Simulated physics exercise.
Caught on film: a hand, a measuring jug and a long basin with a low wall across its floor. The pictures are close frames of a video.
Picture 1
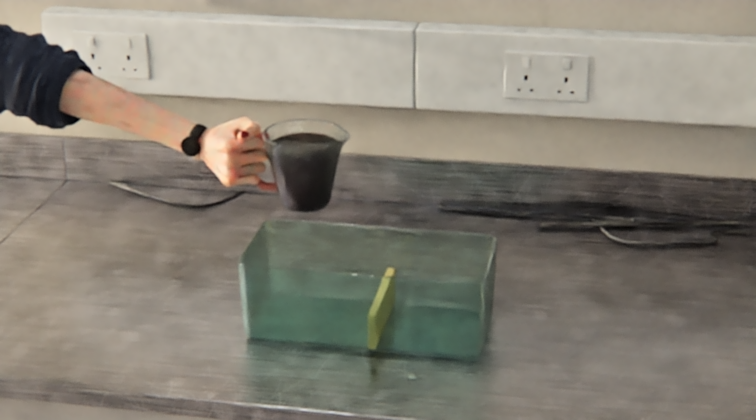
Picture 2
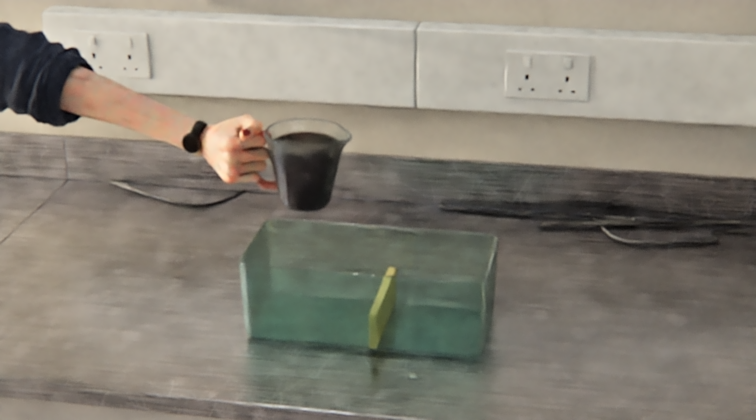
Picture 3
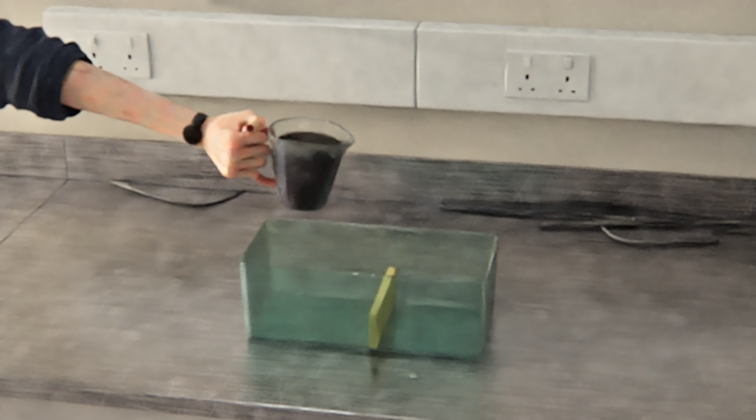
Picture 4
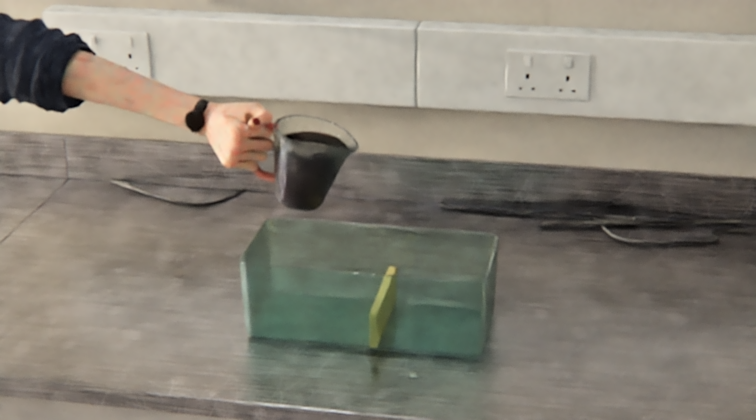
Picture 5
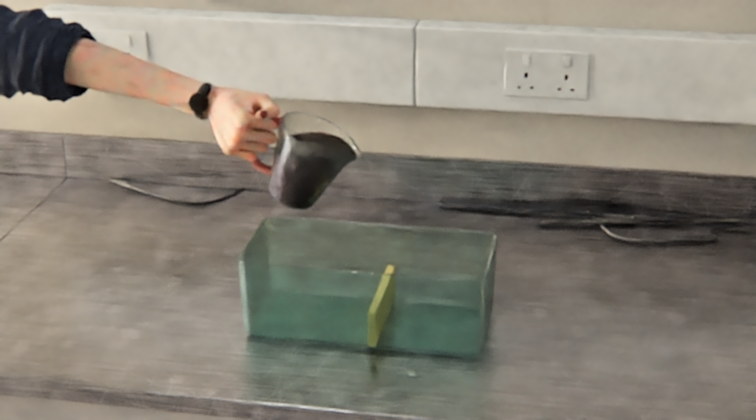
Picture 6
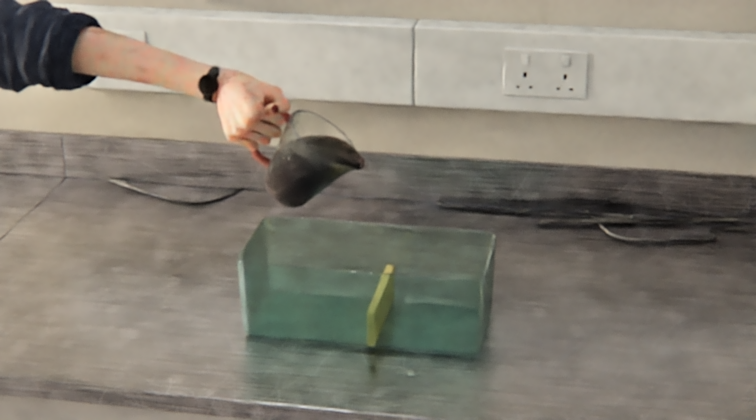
A hand tilts a measuring jug of dark wine rightward above a long, clear basin.
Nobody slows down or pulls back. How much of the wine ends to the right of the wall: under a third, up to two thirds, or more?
The share right of the wall is from a third to two thirds.
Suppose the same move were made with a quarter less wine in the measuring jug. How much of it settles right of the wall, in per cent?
Close to 35 per cent.
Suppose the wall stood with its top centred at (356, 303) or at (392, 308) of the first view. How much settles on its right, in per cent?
Near 85 % and 45 %.
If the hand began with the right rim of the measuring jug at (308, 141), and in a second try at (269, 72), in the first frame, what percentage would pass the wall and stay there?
Roughly 5 per cent, and 5 per cent.
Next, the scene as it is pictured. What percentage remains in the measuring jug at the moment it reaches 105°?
Some 30 per cent.
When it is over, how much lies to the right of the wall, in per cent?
Some 45 per cent.
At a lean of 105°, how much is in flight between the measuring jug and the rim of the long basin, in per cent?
Roughly 25 in a hundred.
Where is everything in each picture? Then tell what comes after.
In the first picture, it leans 0°; its right rim is at (350, 137); the wine meets the walls at (270, 140) and (341, 145); the long basin's rim runs from (251, 242) to (491, 260); the wall's top is at (382, 292).
In the second picture, it leans 2°; its right rim is at (352, 138); the wine meets the walls at (272, 139) and (342, 145).
In the third picture, it leans 6°; its right rim is at (354, 141); the wine meets the walls at (274, 138) and (345, 146).
In the fourth picture, it leans 14°; its right rim is at (359, 148); the wine meets the walls at (279, 138) and (350, 148).
In the fifth picture, it leans 24°; its right rim is at (361, 156); the wine meets the walls at (280, 140) and (355, 150).
In the sixth picture, it leans 36°; its right rim is at (361, 168); the wine meets the walls at (278, 149) and (356, 157); 2 per cent is over the edge.
A moment on, the tilt is 105° and 32 per cent is still to pour, 8 is left of the wall and 37 right of it.
Next, the tilt is 121° and 0 per cent is still to pour, 50 is left of the wall and 47 right of it.
Then the tilt is 121° and 0 per cent is still to pour, 51 is left of the wall and 47 right of it.
Later the tilt is 121° and 0 per cent is still to pour, 52 is left of the wall and 47 right of it.
Finally, 52 per cent lies left of the wall, 47 right of it and 1 outside.
